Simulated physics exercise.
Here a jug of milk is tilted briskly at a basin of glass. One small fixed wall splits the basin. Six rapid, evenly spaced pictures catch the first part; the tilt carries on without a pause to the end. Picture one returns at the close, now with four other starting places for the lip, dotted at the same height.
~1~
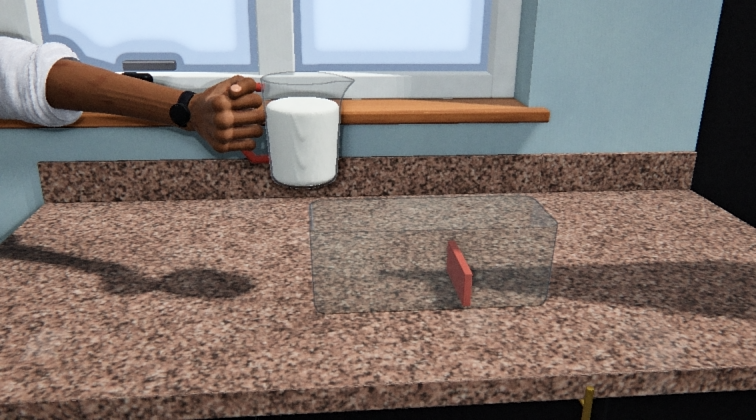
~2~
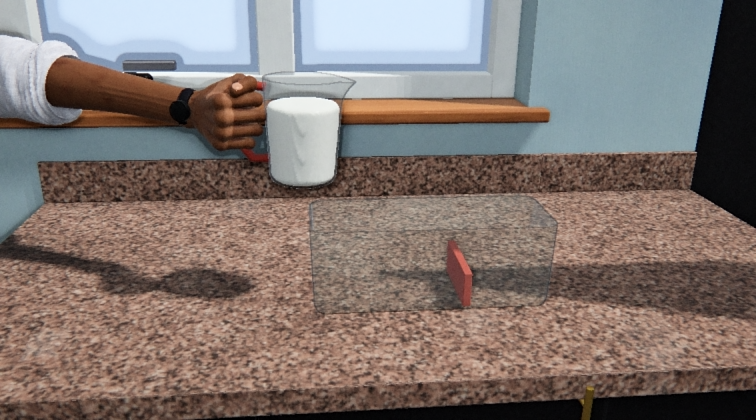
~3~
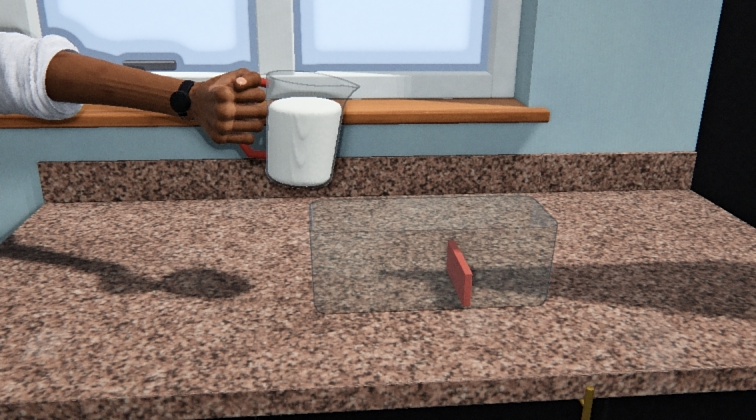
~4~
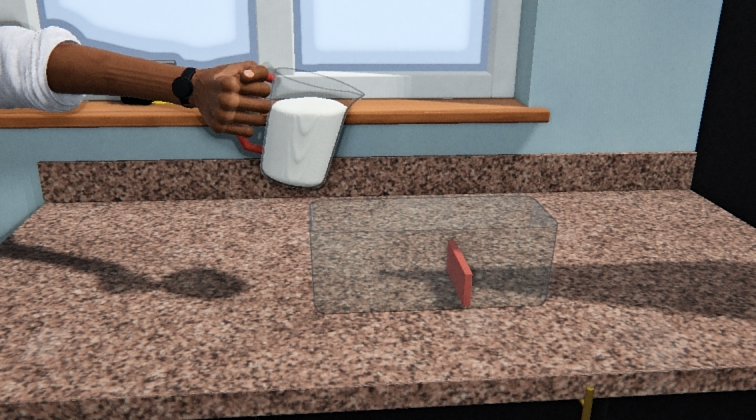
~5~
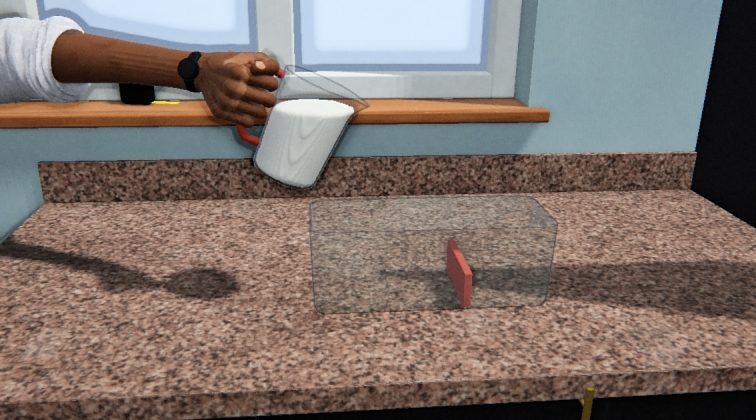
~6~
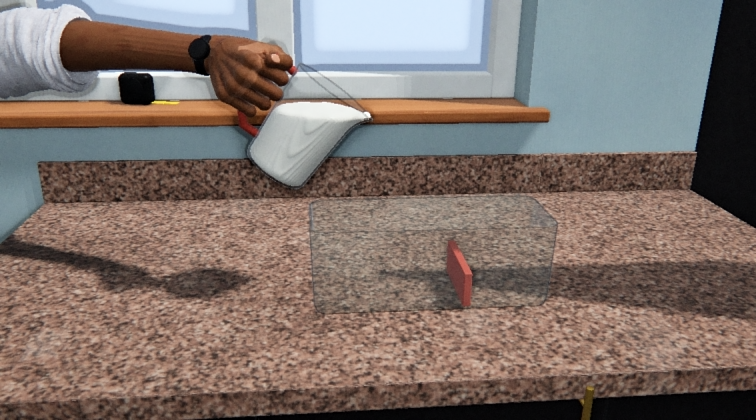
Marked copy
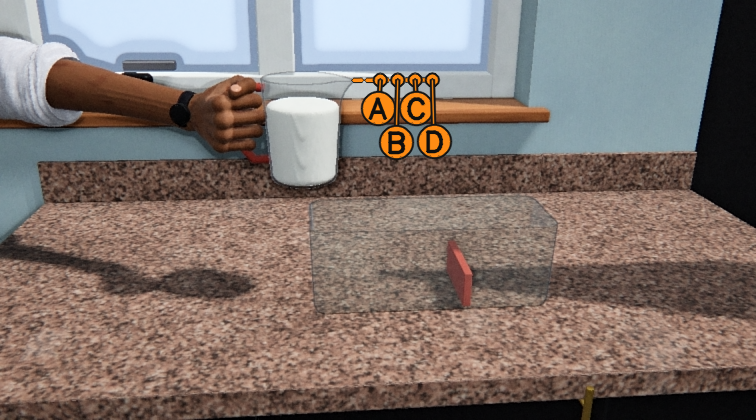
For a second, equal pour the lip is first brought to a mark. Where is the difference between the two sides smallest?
The answer is dot C.
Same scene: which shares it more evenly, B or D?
It is D.
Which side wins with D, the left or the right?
The right side.
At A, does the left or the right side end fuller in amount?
The left side.
In orange, A at (380, 80); B at (397, 80); C at (415, 80); D at (432, 79).
With A, about 96 % ends left of the wall and 3 % right of it.
With B, about 91 % ends left of the wall and 7 % right of it.
With C, about 51 % ends left of the wall and 49 % right of it.
With D, about 18 % ends left of the wall and 81 % right of it.
